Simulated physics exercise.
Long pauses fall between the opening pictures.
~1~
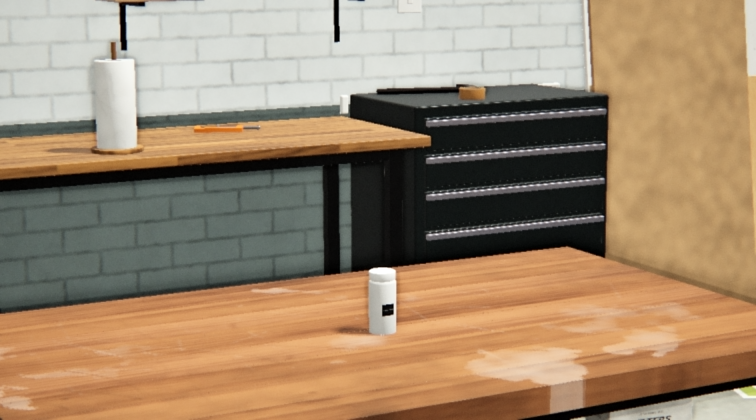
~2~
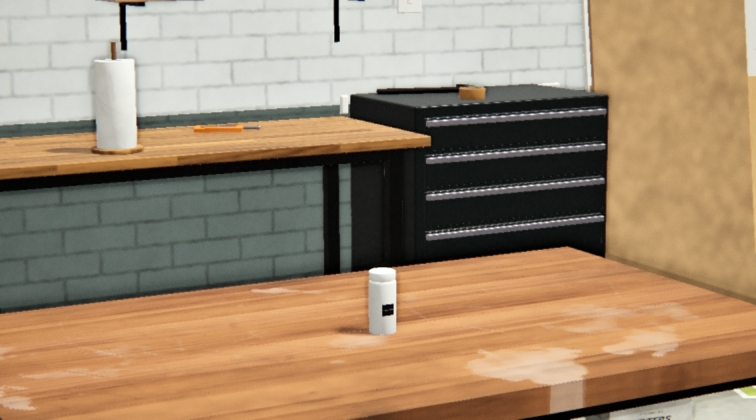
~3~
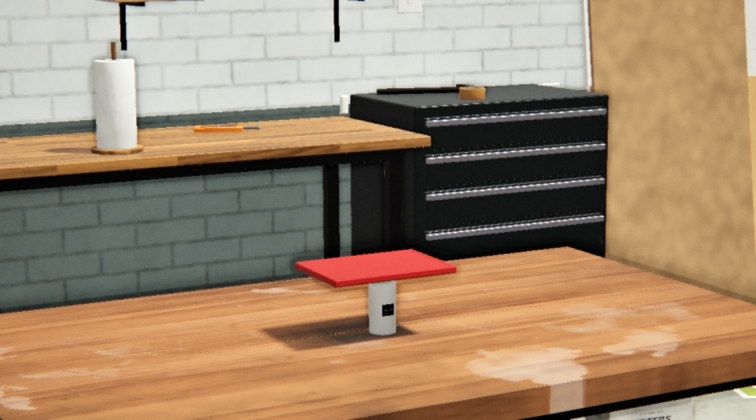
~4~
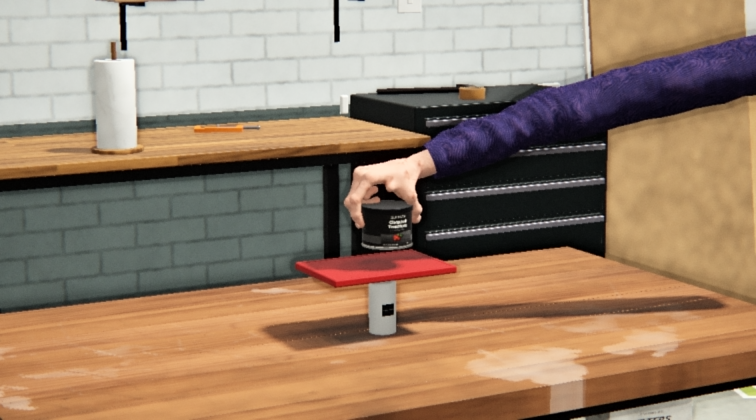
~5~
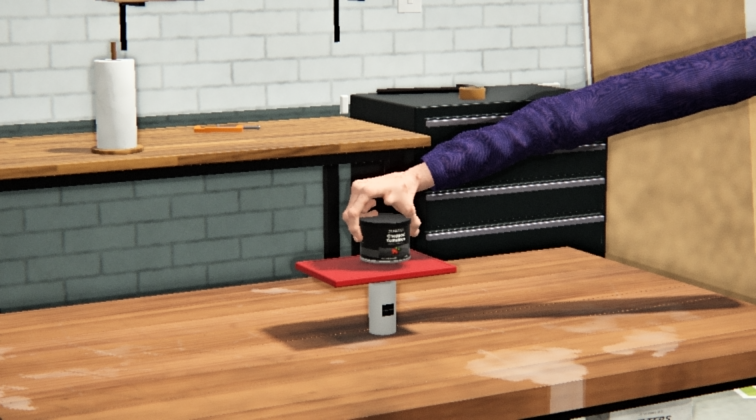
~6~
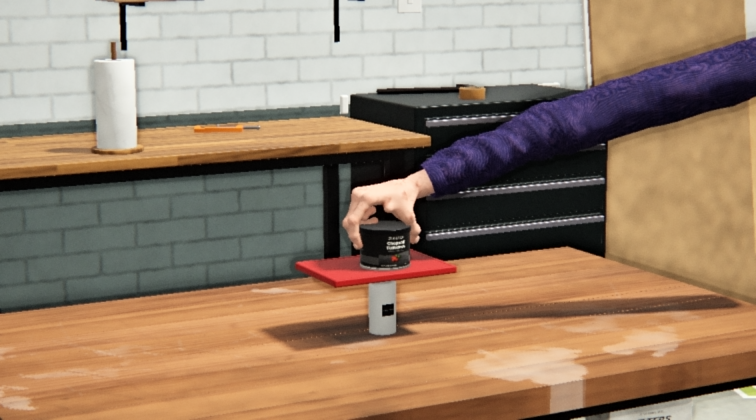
A small white shaker stands on a wooden table in a workshop, seen from slightly above by a still camera. Behind it are a paper towel roll on a bench at left, a black drawer cabinet, and a pale brick wall. A red board appears on top of the shaker, then a purple-sleeved arm from the right lowers a black tub onto it, still gripping it.
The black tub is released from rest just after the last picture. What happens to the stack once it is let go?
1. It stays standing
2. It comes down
It stays standing.
Then, 0.80 s later than the last frame, all is still.
Then, 1.70 s later than the last frame, black tub resting near (385, 246).
When it is over, all 3 as before. End places, in pixels of the last picture, black tub near (385, 246). The stack keeps its balance.
